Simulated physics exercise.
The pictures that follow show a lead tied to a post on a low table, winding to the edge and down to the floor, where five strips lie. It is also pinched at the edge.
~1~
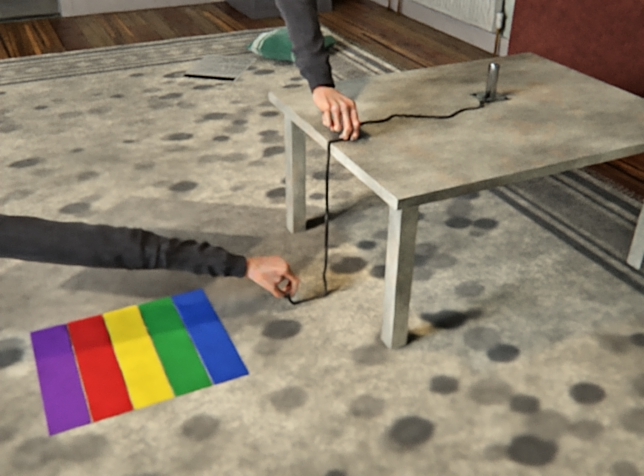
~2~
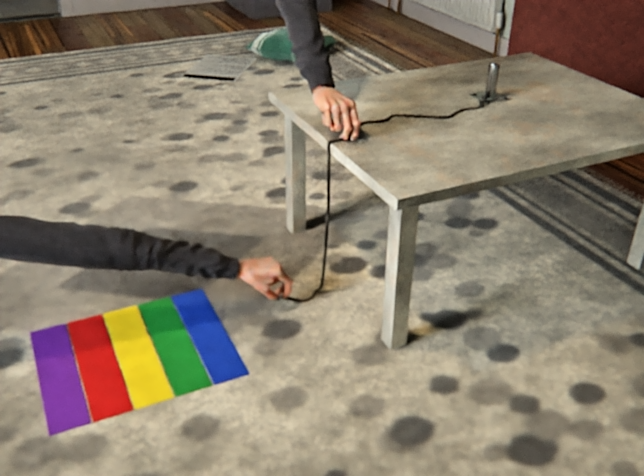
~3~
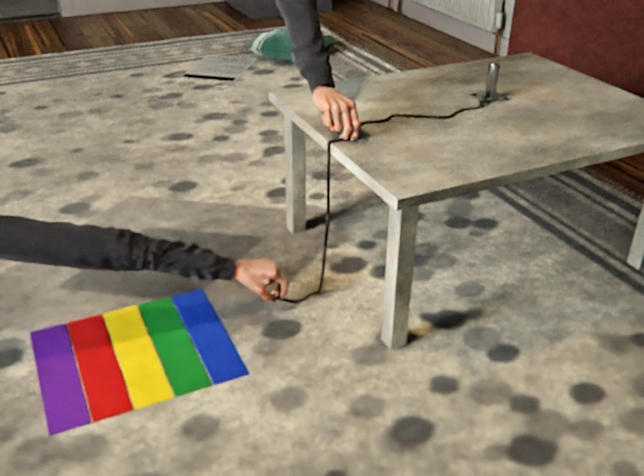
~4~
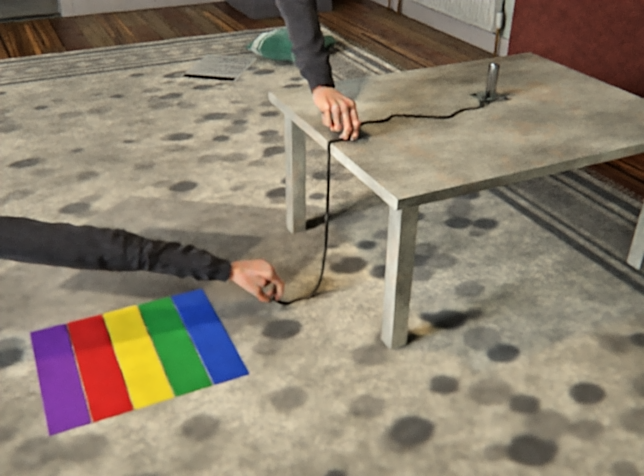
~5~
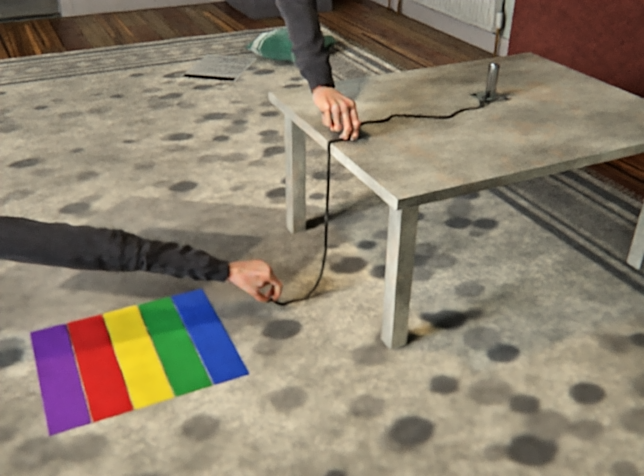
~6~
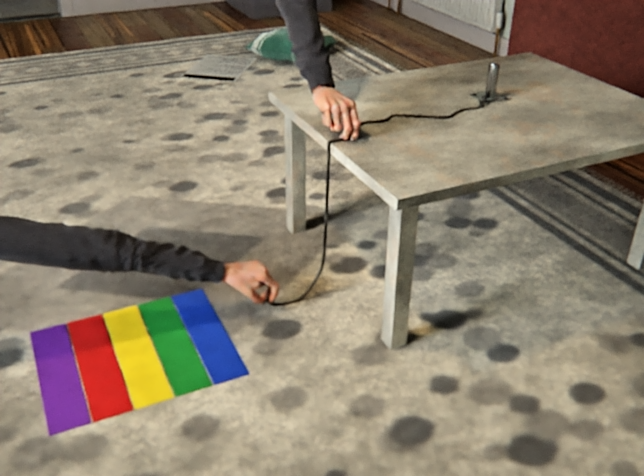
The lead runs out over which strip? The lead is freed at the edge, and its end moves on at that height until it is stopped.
The yellow one.
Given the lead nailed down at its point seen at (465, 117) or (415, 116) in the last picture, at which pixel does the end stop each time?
(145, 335); (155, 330).
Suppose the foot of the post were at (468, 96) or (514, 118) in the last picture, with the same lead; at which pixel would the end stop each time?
About (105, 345) and (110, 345).
Soon after, end near (192, 321); over blue.
Then, end near (151, 331); over green.
At full stretch, end near (128, 338); over yellow. The yellow one.
